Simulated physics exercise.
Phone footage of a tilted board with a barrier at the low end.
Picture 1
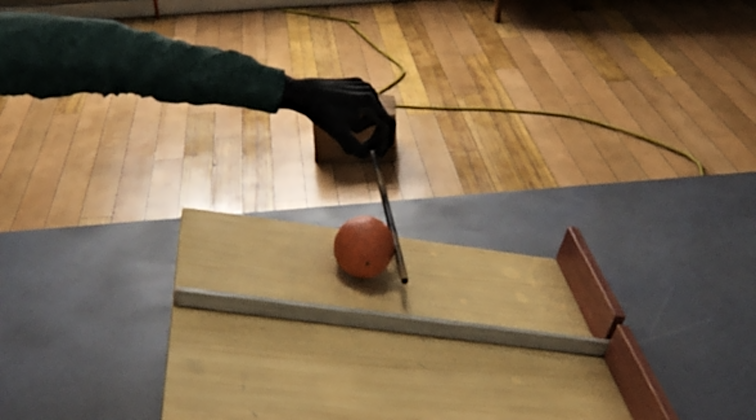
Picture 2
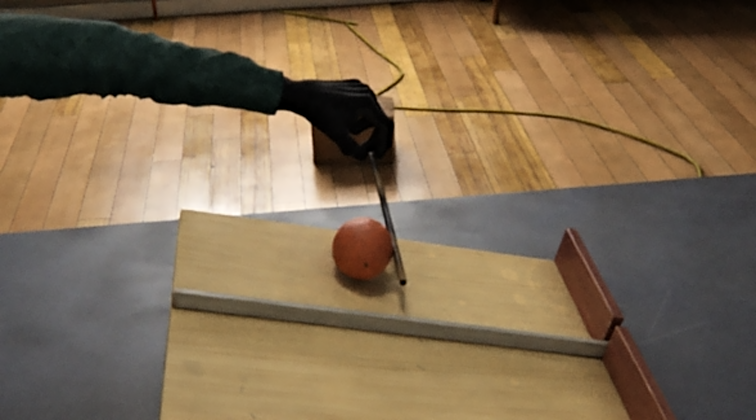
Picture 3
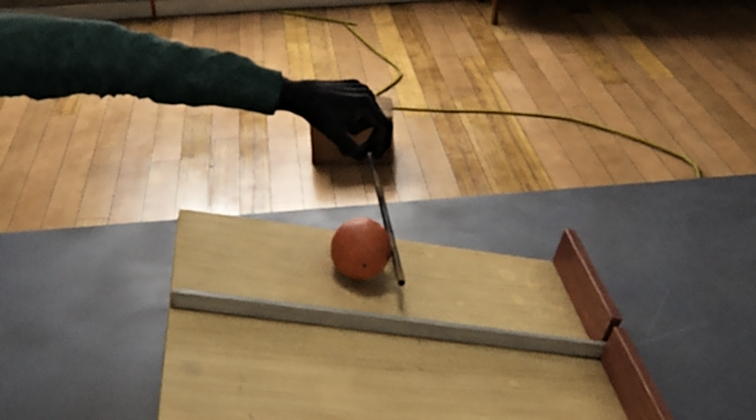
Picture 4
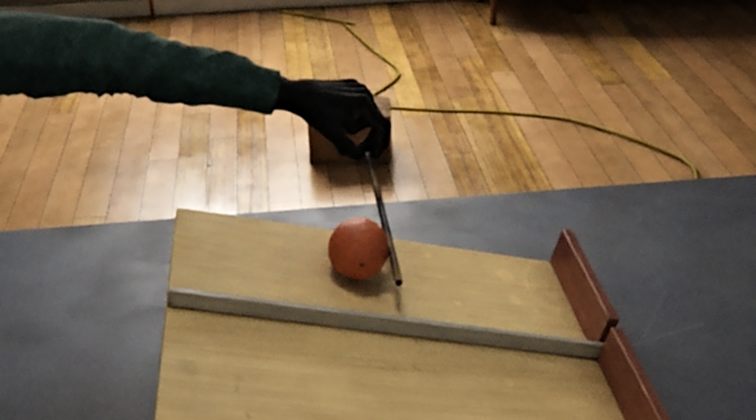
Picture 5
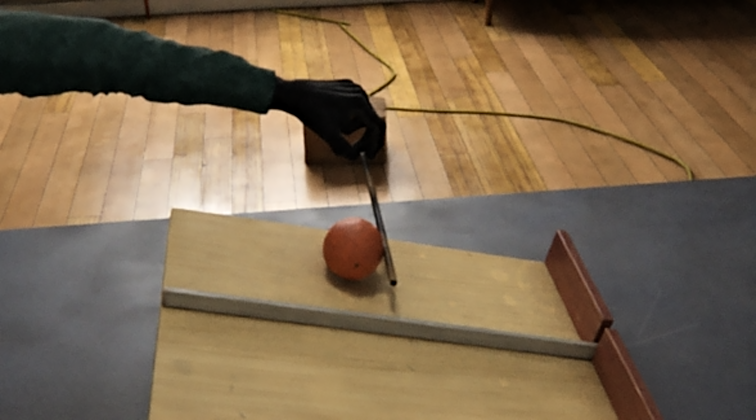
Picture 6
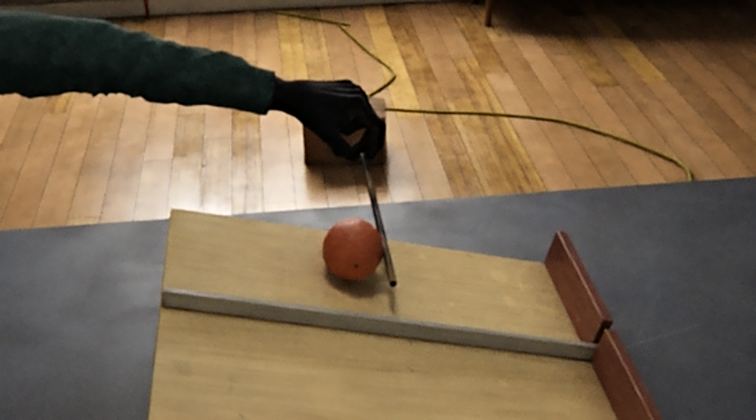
A gloved dark hand in a green sleeve reaches in from the left above a tilted wooden board, seen from slightly above on a gray surface beside a wooden floor. It holds a thin dark stick against the right side of an orange, with a pale strip below and reddish-brown rails at right. The orange stays held in place while the view drifts very slightly.
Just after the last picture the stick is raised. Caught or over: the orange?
Here the orange is held by the strip.
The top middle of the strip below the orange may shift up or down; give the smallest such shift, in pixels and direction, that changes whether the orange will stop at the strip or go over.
The switch happens after a shift of some 24 pixels down.
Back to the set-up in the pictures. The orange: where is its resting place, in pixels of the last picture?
(547, 279).
Then, 0.26 s past the last view, orange rolling on the board near (387, 255).
Then, 0.44 s past the last view, orange rolling on the board near (462, 266).
Then, 0.58 s past the last view, orange rolling on the board near (547, 279).
Finally, the orange stops on the board, near (547, 279).
